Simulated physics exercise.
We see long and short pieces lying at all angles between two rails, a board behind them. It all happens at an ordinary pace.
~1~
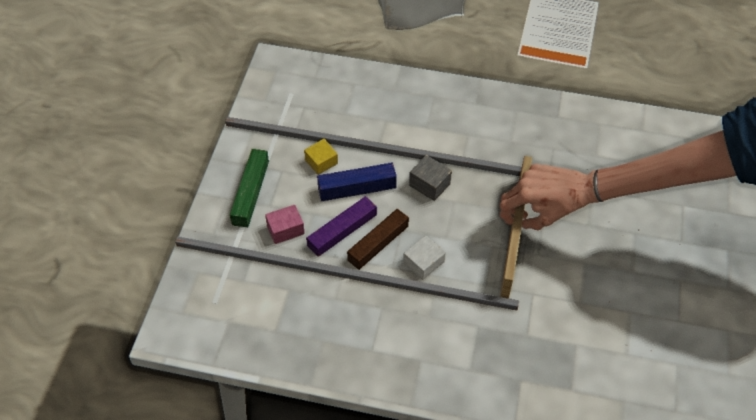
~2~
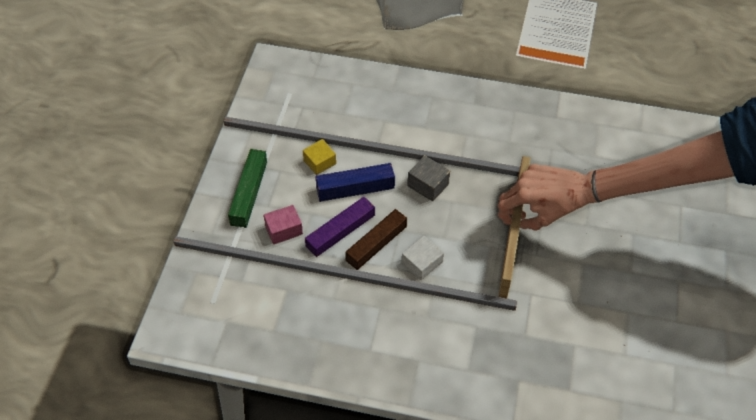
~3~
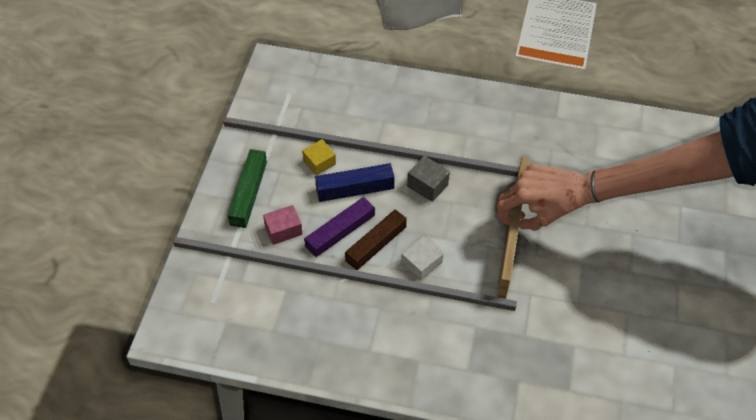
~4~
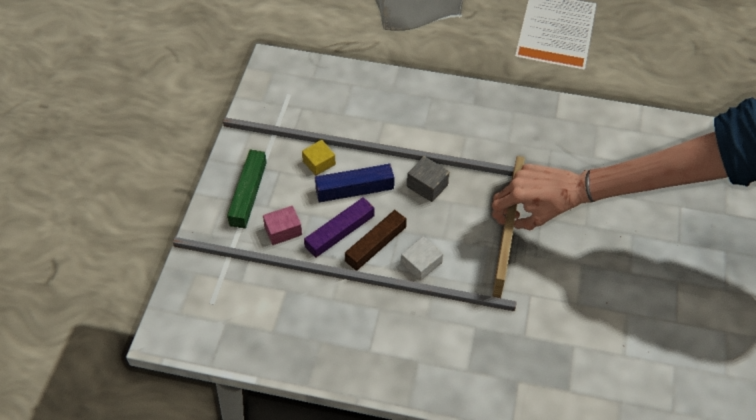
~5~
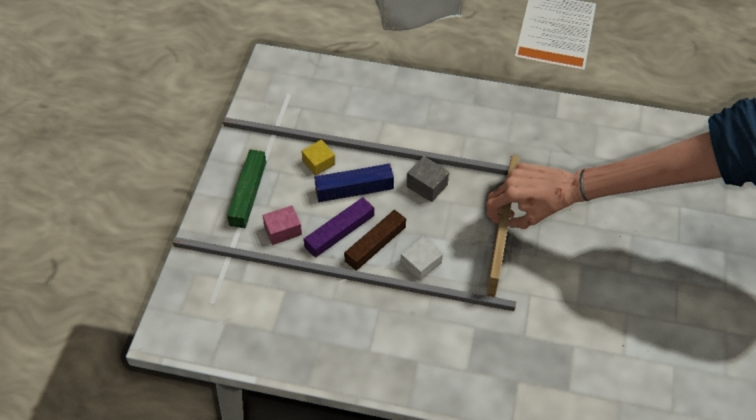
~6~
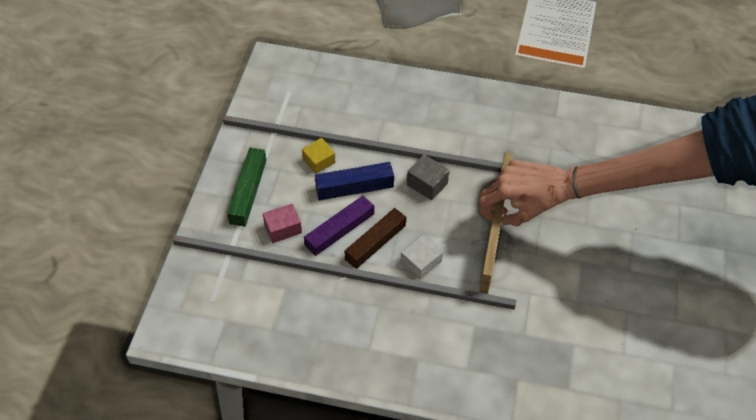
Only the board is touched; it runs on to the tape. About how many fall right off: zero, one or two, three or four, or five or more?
The number that fall off is three or four.
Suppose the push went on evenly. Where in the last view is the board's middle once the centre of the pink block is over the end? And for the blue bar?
About (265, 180), and (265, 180) for the other.
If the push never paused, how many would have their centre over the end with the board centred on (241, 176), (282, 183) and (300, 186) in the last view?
Past the end: 4, 1 and 1.
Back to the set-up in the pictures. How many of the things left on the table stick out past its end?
That would be 2.
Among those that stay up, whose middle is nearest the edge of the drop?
That is the yellow block.
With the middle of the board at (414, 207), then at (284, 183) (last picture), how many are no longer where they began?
The counts are 4 and 8.
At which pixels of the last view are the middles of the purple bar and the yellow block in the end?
First (218, 186), then (224, 133).
Early on, none off yet; green bar at rest near (248, 186); pink block at rest near (282, 223); yellow block at rest near (319, 156).
A while later, none off yet; green bar travelled a little near (215, 187); pink block travelled about its own width near (248, 203); yellow block travelled about its own width near (290, 149).
Finally, the number that fall off is three or four; lost, blue bar, pink block and green bar.
